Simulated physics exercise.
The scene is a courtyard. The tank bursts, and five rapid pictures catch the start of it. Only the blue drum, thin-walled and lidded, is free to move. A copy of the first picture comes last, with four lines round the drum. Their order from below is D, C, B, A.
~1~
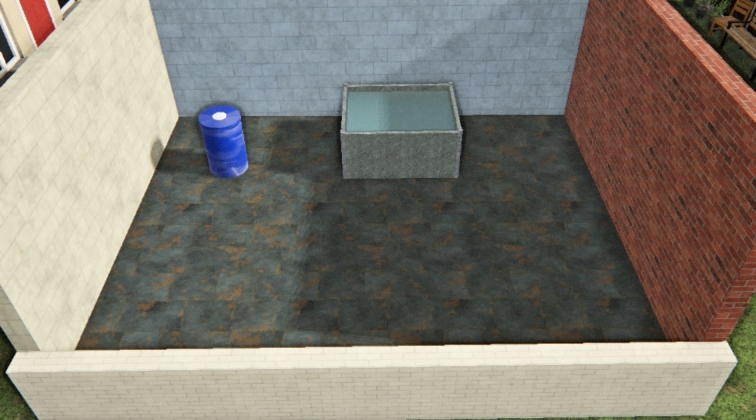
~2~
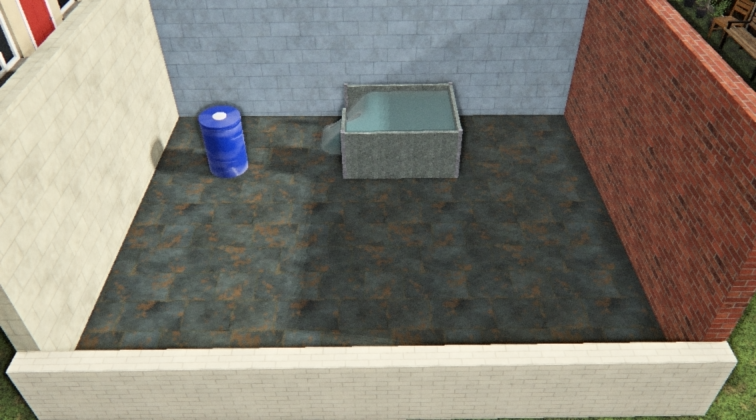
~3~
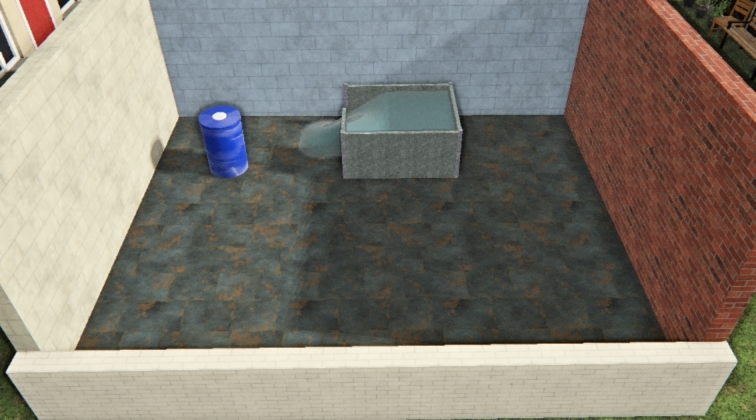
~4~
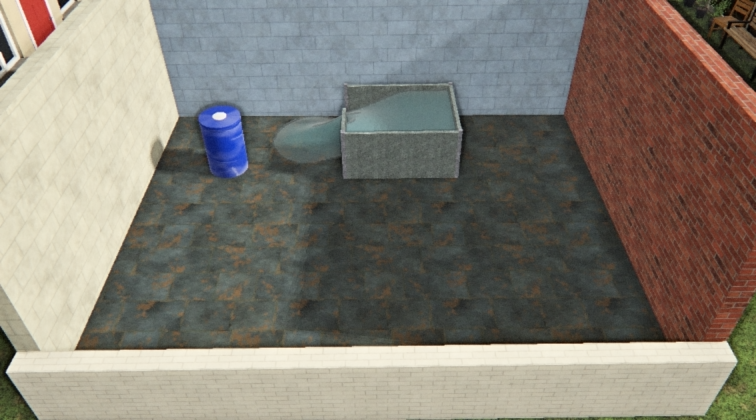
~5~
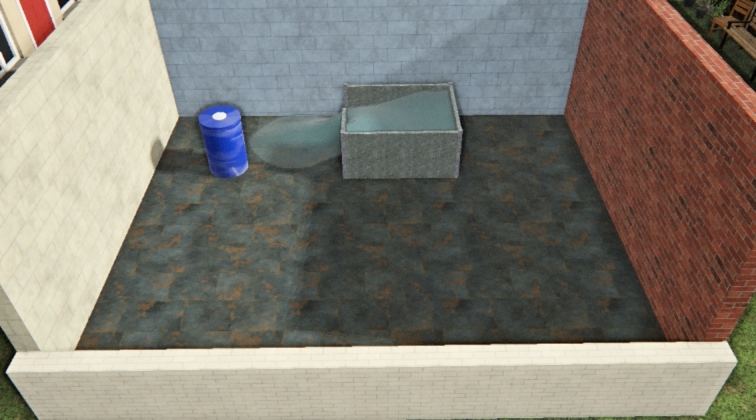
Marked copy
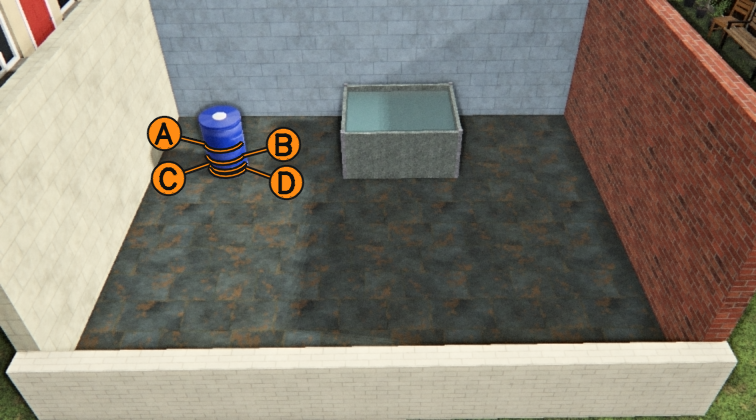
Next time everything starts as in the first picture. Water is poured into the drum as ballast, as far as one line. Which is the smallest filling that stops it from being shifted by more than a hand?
B is the one.
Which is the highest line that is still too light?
The answer is C.
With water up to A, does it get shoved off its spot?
No.
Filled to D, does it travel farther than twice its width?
Yes, it does.
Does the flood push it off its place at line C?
Yes, it does.
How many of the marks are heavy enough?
Two of the four.
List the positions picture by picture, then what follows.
Lid of the blue drum at (219, 116); tank full, its middle at (400, 112), in the first frame.
In the second frame, 1 % of the ground under water, its edge towards the drum at (328, 144).
In the third frame, 2 % of the ground under water, its edge towards the drum at (307, 150).
In the fourth frame, 4 % of the ground under water, its edge towards the drum at (283, 148).
Lid of the blue drum at (219, 116); 6 % of the ground under water, its edge towards the drum at (261, 151), in the fifth frame.
In orange, A at (220, 151); B at (223, 163); C at (224, 171); D at (225, 176); from the bottom up D, C, B, A.
Choosing A, it does not move.
Choosing B, it does not move.
Choosing C, it is pushed about twice its own width away.
Choosing D, it is pushed about 7 times its own width away.
